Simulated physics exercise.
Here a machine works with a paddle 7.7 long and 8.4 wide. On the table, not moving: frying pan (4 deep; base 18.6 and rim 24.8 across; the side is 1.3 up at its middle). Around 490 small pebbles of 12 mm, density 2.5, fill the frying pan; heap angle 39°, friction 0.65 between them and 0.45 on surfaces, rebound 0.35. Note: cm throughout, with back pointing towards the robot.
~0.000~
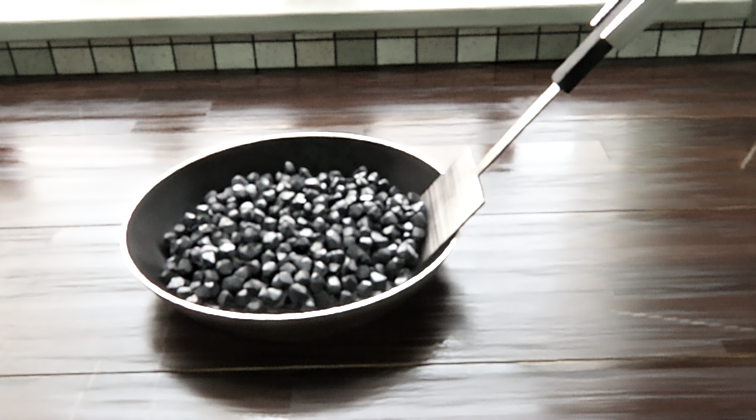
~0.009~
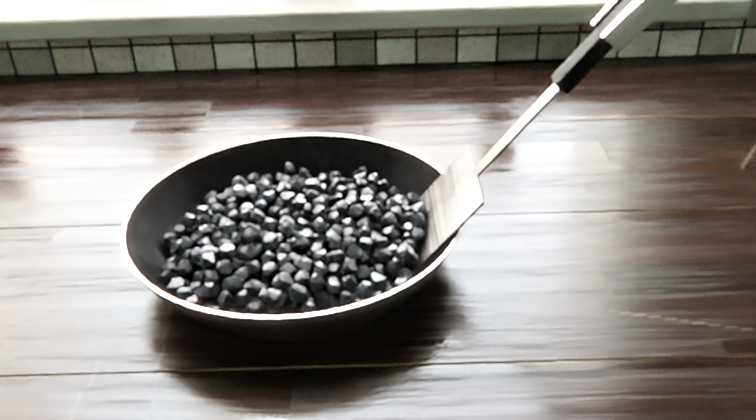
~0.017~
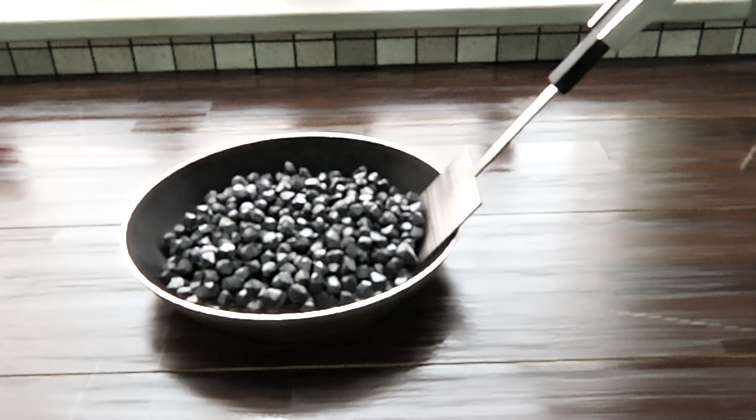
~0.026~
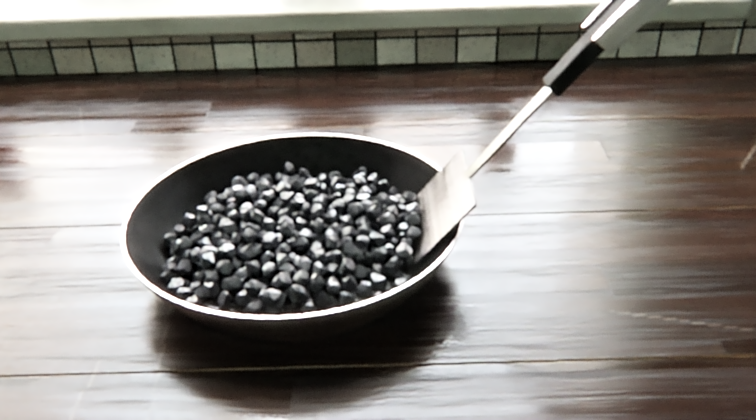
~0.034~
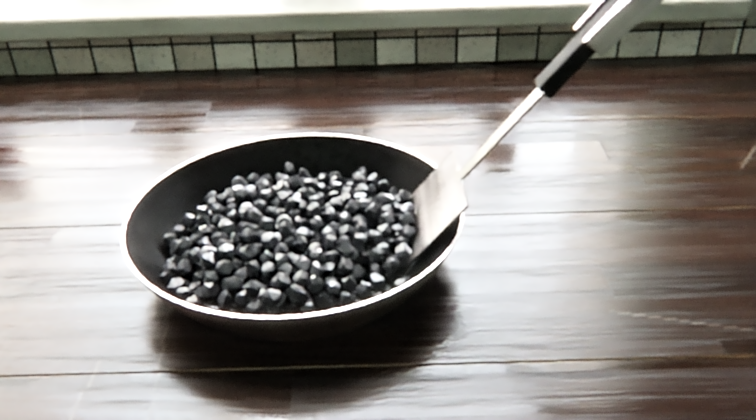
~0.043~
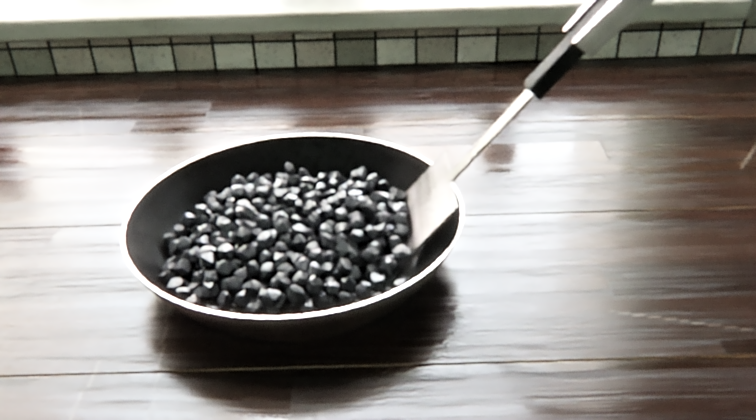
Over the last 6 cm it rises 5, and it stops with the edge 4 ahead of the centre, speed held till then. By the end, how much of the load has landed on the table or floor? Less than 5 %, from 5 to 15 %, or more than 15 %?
From 5 to 15 %.
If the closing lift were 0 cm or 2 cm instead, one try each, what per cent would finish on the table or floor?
First try about 5 %, second try about 5 %.
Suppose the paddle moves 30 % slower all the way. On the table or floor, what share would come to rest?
Around 5 per cent would finish on the table or floor.
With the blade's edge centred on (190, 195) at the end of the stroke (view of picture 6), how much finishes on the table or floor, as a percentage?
I'd estimate about 30 per cent.
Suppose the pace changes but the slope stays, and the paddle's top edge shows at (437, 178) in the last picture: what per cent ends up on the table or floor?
Near 25 in a hundred.
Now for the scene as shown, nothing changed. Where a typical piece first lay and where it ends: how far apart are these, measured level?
Distance: Near 4 cm.
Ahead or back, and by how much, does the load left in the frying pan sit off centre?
I'd say close to 4.0 cm toward the front.
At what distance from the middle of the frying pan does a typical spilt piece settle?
Roughly 20 centimetres.
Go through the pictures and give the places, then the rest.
The first frame shows the paddle top edge at (477, 172), sloping 51°; upper third of the load around (296, 221), from x 170 to 420, top at y 170; 488 in the frying pan.
The second frame shows the paddle top edge at (476, 172), sloping 51°; upper third of the load around (296, 221), from x 170 to 420, top at y 170.
The third frame shows the paddle top edge at (474, 173), sloping 51°; upper third of the load around (298, 225), from x 170 to 415, top at y 170.
The fourth frame shows the paddle top edge at (469, 174), sloping 51°; upper third of the load around (298, 224), from x 170 to 415, top at y 170.
The fifth frame shows the paddle top edge at (461, 176), sloping 51°; upper third of the load around (296, 223), from x 170 to 410, top at y 170.
The sixth frame shows the paddle top edge at (452, 177), sloping 51°; upper third of the load around (298, 220), from x 170 to 400, top at y 170; 488 in the frying pan.
After 0.09 s, sloping 51°, highest piece 5 above the table; 488 in the frying pan.
After 0.14 s, sloping 51°, highest piece 7 above the table; 483 in the frying pan, 5 on the blade or in flight.
After 0.36 s, sloping 51°, highest piece 6 above the table; 439 in the frying pan, 46 on the table or floor, 3 on the blade or in flight.
After 1.41 s, sloping 51°, highest piece 6 above the table; 436 in the frying pan, 52 on the table or floor.
In the end, 436 in the frying pan, 52 on the table or floor. That is 11 % on the table or floor.
